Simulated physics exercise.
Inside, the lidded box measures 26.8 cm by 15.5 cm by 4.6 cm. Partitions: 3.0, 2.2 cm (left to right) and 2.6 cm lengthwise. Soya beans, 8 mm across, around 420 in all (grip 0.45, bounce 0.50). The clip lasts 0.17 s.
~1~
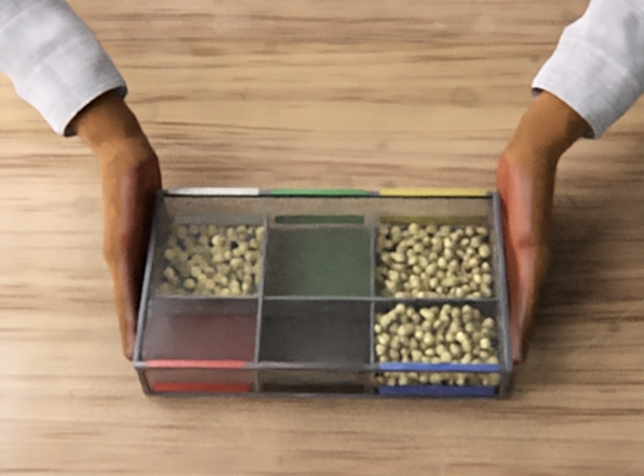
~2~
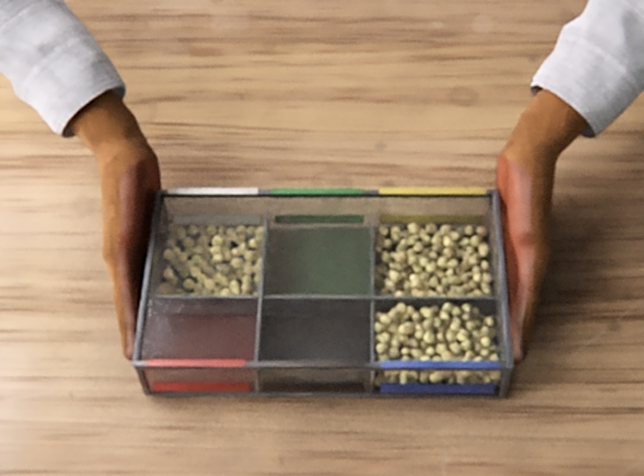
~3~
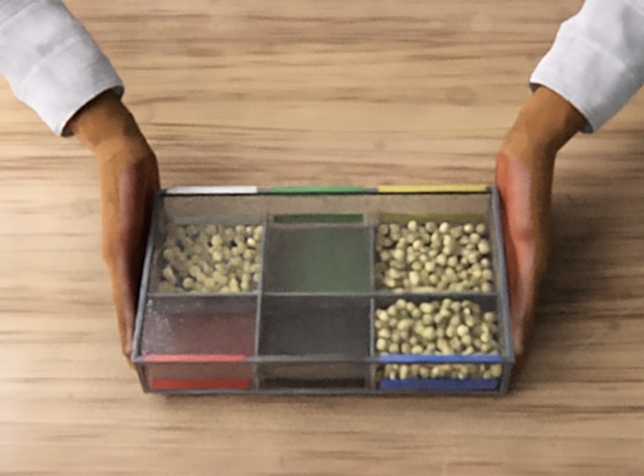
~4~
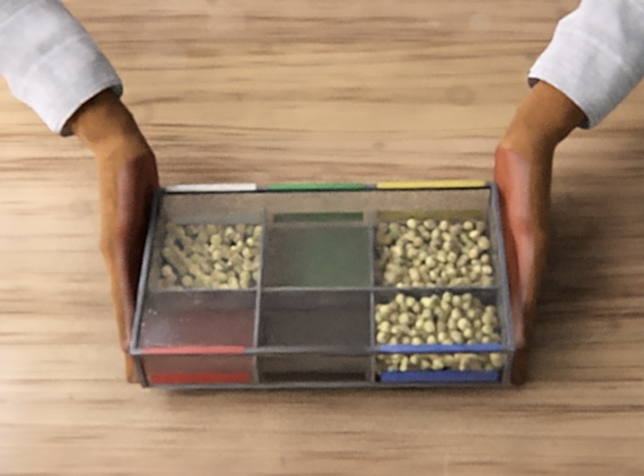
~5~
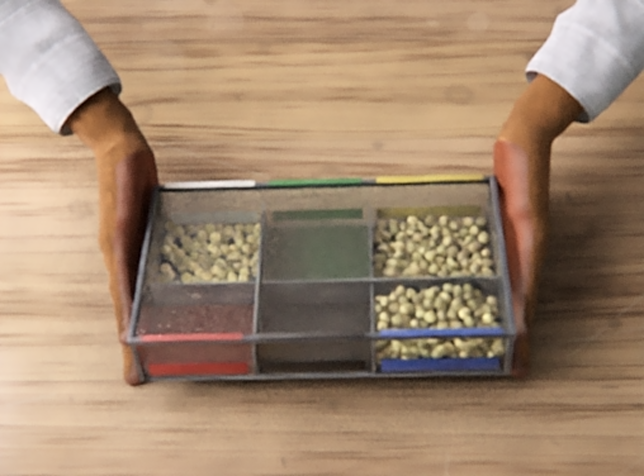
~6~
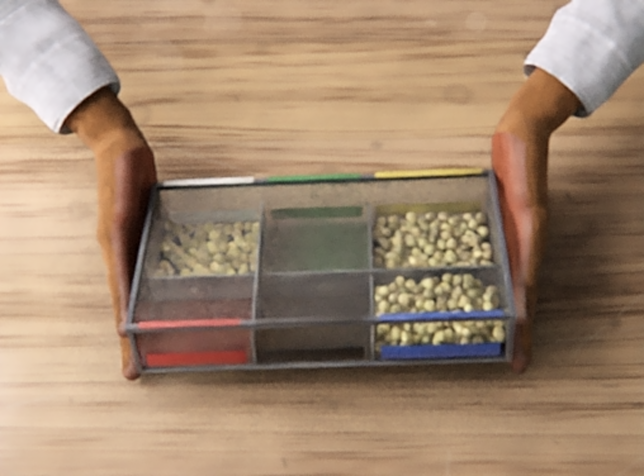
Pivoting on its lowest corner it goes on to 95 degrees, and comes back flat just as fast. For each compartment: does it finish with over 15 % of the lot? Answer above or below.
Red: Below, blue: Below, green: Above, yellow: Above, white: Above, black: Below.
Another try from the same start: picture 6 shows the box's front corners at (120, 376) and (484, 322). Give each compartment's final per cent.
Red 40; blue 5; green 0; yellow 0; white 20; black 35.
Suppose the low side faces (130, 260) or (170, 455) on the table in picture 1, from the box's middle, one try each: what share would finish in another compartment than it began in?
Some 70 and 65 per cent.
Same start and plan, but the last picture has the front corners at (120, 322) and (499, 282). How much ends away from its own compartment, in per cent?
Then about 55 per cent.
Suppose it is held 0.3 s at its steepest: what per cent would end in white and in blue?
White 25; blue 0.
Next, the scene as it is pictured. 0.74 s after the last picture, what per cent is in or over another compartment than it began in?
Some 15 per cent.
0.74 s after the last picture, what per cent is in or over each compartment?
Red 0, blue 30, green 5, yellow 40, white 25, black 0.
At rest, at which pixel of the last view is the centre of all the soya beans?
Around (384, 246).
Then, 0.74 s after the last picture, tilt 95 degrees; blue 30 %, green 5 %, yellow 40 %, white 25 %.
Then, 1.23 s after the last picture, tilt 43 degrees; blue 5 %, green 20 %, yellow 50 %, white 25 %.
Then, 1.79 s after the last picture, tilt 0 degrees; blue 5 %, green 20 %, yellow 50 %, white 25 %.
In the end, red 0 %, blue 5 %, green 20 %, yellow 50 %, white 25 %, black 0 %.
